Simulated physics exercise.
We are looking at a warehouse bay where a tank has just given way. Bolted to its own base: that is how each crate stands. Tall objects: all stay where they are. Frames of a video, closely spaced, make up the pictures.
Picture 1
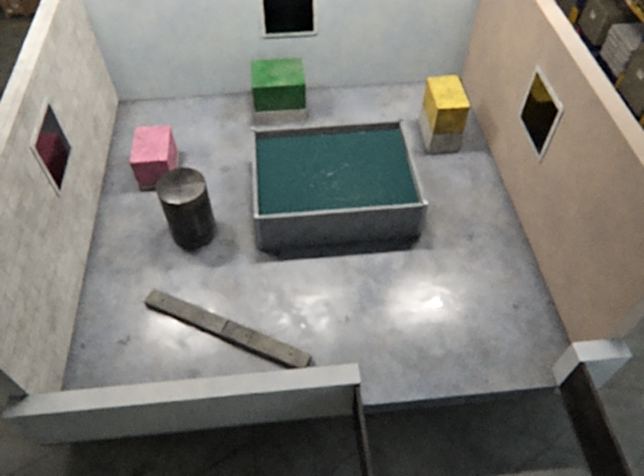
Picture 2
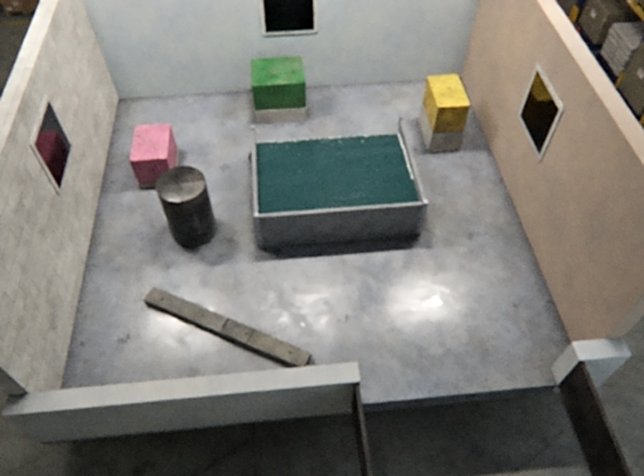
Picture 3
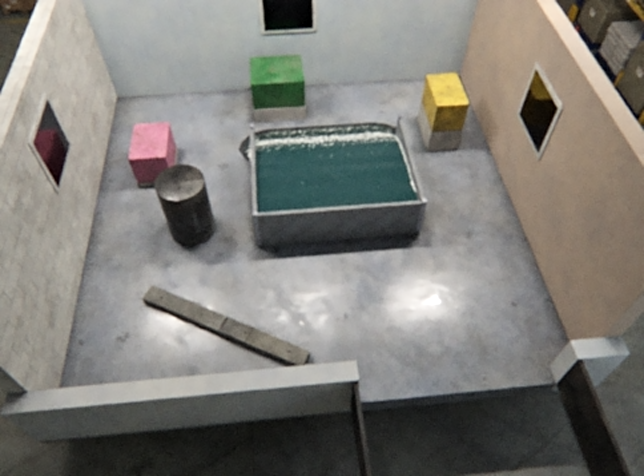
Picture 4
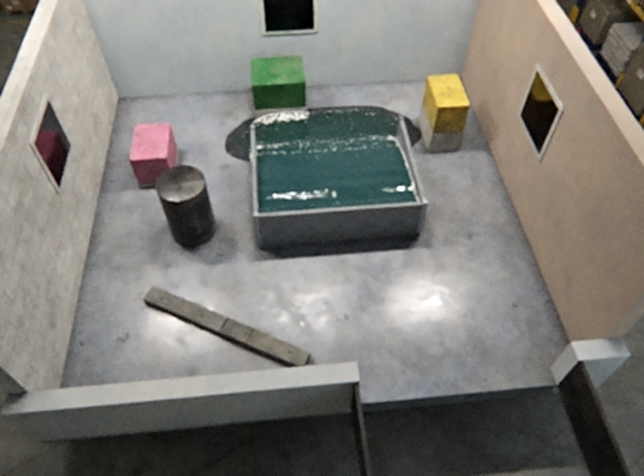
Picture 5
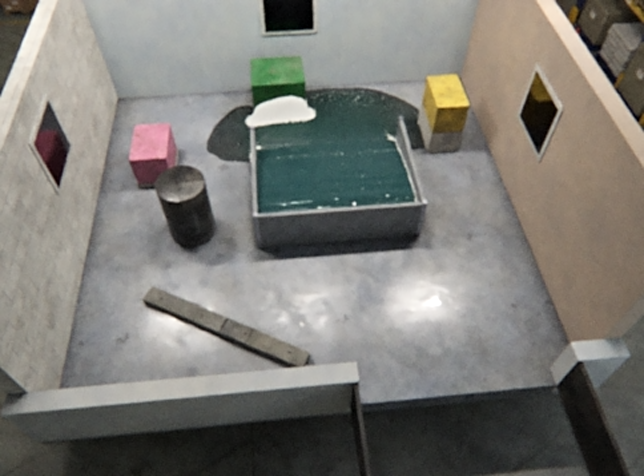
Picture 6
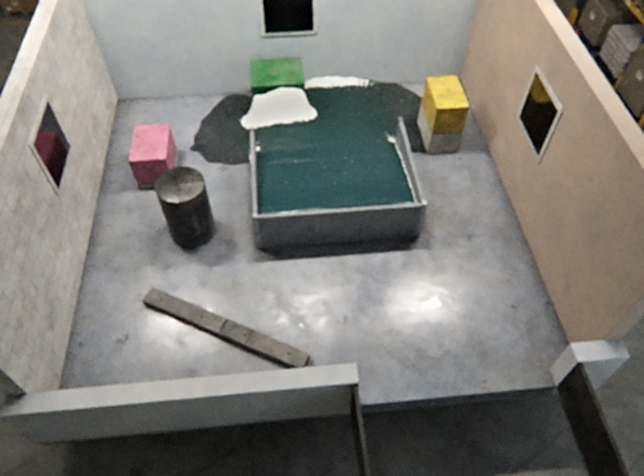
In this clip, a walled warehouse bay holds a tank of dark green water among coloured crates, a dark cylinder and a plank; water pours from the tank's far side, spreading across the floor around the green crate with white foam.
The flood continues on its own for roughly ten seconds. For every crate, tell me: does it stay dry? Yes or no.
Here is how it goes: The green crate, no, it gets wet; the pink crate, no, it gets wet; the yellow crate, yes, it stays dry.
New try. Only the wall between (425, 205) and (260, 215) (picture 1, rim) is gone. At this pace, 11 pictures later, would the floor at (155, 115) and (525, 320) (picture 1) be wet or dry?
Going in the order you asked, the first is never reached and the second is drenched.
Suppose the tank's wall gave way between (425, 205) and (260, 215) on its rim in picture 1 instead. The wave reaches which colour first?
My pick is the pink-painted one.
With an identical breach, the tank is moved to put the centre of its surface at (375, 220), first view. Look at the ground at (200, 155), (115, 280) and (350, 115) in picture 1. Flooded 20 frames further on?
As listed: Flooded, no water, awash.
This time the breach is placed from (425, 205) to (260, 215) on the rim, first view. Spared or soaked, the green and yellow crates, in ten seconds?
As it turns out, the green crate is left untouched, and the yellow crate is left untouched.
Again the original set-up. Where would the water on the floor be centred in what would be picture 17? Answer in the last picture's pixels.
I'd say near (320, 135).
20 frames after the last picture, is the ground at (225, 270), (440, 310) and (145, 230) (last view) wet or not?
Going through them in order, I'd call them clear, clear and drenched.
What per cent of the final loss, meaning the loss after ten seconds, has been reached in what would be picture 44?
Estimated share: Close to 40 %.
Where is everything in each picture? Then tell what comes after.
The first picture shows the tank at (334, 169) is whole and still.
In the second picture, the front is at a hidden place, out from the gap on the tank's far side.
In the third picture, the front is at (244, 149), out from the gap on the tank's far side.
In the fourth picture, the front is at (231, 141), out from the gap on the tank's far side.
In the fifth picture, water pours out on the tank's far side and has run to (234, 113).
In the sixth picture, water pours out on the tank's far side and has run to (389, 83).
A moment on, water covers 25 % of the floor; the green crate water round its plinth, the pink crate water round its plinth, the yellow crate water round its plinth.
Next, water covers 35 % of the floor; the green crate water round its plinth, the pink crate water round its plinth, the yellow crate water round its plinth.
Then, water covers 55 % of the floor; the green crate water round its plinth, the pink crate water round its plinth, the yellow crate water round its plinth.
Later, water covers 85 % of the floor; the green crate water round its plinth, the pink crate water round its plinth, the yellow crate water round its plinth.
In the end, water covers 95 % of the floor; the green crate was topped, the pink crate was topped, the yellow crate stayed above the water.
